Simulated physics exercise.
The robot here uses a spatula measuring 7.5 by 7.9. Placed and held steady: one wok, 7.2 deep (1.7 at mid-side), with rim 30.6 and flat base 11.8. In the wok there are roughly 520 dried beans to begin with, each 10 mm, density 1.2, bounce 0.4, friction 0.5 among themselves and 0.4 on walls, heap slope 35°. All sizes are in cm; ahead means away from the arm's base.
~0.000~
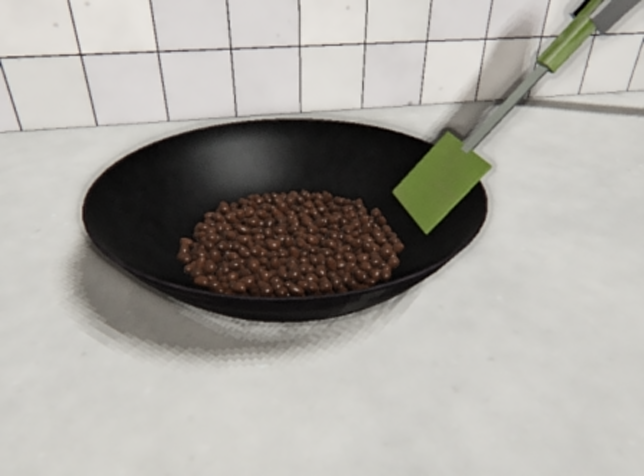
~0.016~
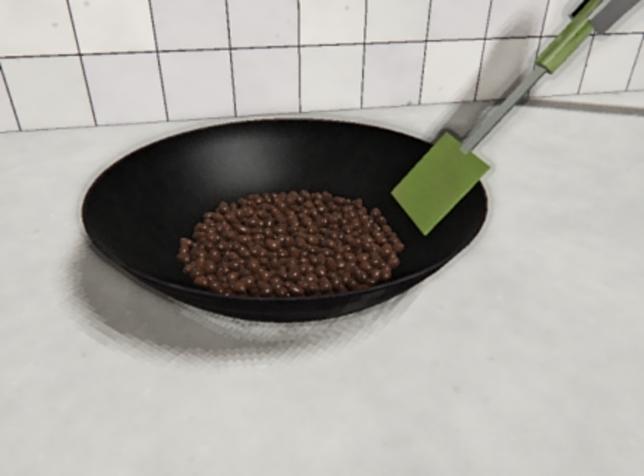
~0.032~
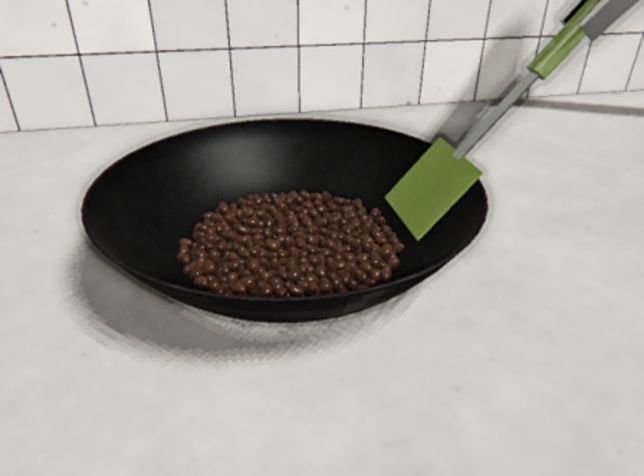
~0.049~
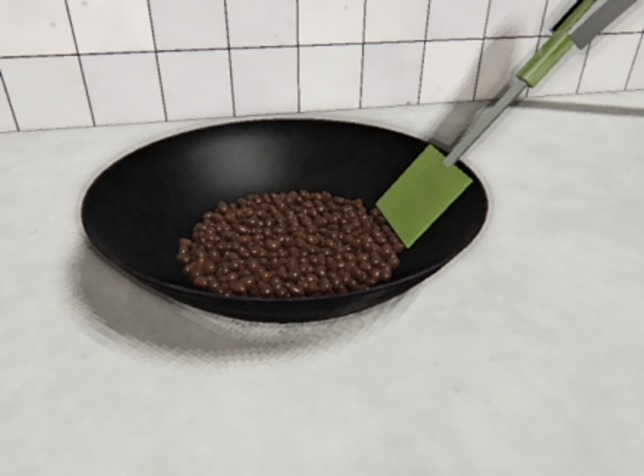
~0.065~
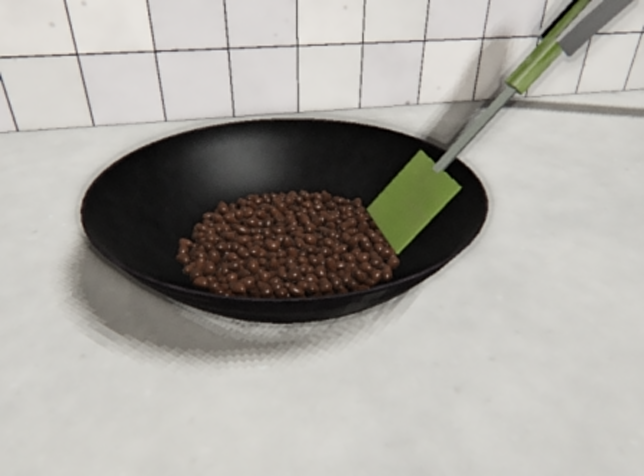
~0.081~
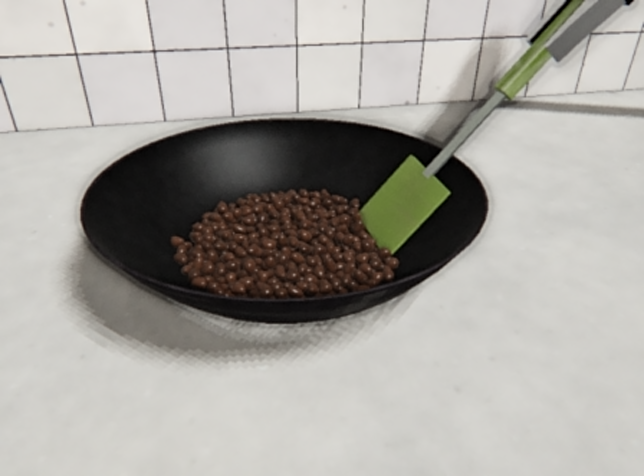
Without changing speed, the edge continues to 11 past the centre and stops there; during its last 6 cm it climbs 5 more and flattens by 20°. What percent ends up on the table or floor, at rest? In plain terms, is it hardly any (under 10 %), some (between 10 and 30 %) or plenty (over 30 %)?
Hardly any - under 10 %.
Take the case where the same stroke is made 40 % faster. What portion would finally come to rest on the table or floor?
Roughly 15 in a hundred.
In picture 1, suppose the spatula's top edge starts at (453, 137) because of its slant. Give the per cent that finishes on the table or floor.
Roughly 5%.
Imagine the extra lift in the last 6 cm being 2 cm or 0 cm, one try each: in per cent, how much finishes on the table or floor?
It works out to some 5 per cent for the first setting and some 5 per cent for the second.
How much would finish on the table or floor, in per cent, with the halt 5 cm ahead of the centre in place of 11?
Then about 0 per cent.
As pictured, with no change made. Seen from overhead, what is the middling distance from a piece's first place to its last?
Some 4 cm.
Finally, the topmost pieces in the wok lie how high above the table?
Roughly 5.5 centimetres.
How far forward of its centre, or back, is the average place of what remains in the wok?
The balance point lies close to 4.5 cm ahead.
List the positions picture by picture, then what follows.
In the first frame, spatula top edge at (469, 148), sloping 49°; upper third of the load around (294, 237), from x 185 to 395, top at y 195; 523 in the wok.
In the second frame, spatula top edge at (467, 149), sloping 49°; upper third of the load around (294, 237), from x 185 to 395, top at y 195.
In the third frame, spatula top edge at (460, 154), sloping 49°; upper third of the load around (294, 237), from x 185 to 395, top at y 195.
In the fourth frame, spatula top edge at (450, 161), sloping 49°; upper third of the load around (294, 237), from x 185 to 395, top at y 195.
In the fifth frame, spatula top edge at (440, 167), sloping 49°; upper third of the load around (297, 237), from x 185 to 395, top at y 195.
In the sixth frame, spatula top edge at (429, 172), sloping 49°; upper third of the load around (291, 235), from x 175 to 395, top at y 195; 523 in the wok.
By 0.21 s, sloping 49°, highest piece 5 above the table; 523 in the wok.
By 0.34 s, sloping 44°, highest piece 7 above the table; 523 in the wok.
By 0.60 s, sloping 29°, highest piece 8 above the table; 502 in the wok, 9 on the table or floor, 12 on the blade or in flight.
By 1.65 s, sloping 29°, highest piece 5 above the table; 502 in the wok, 21 on the table or floor.
Final count, 502 in the wok, 21 on the table or floor. That is 4 % on the table or floor.
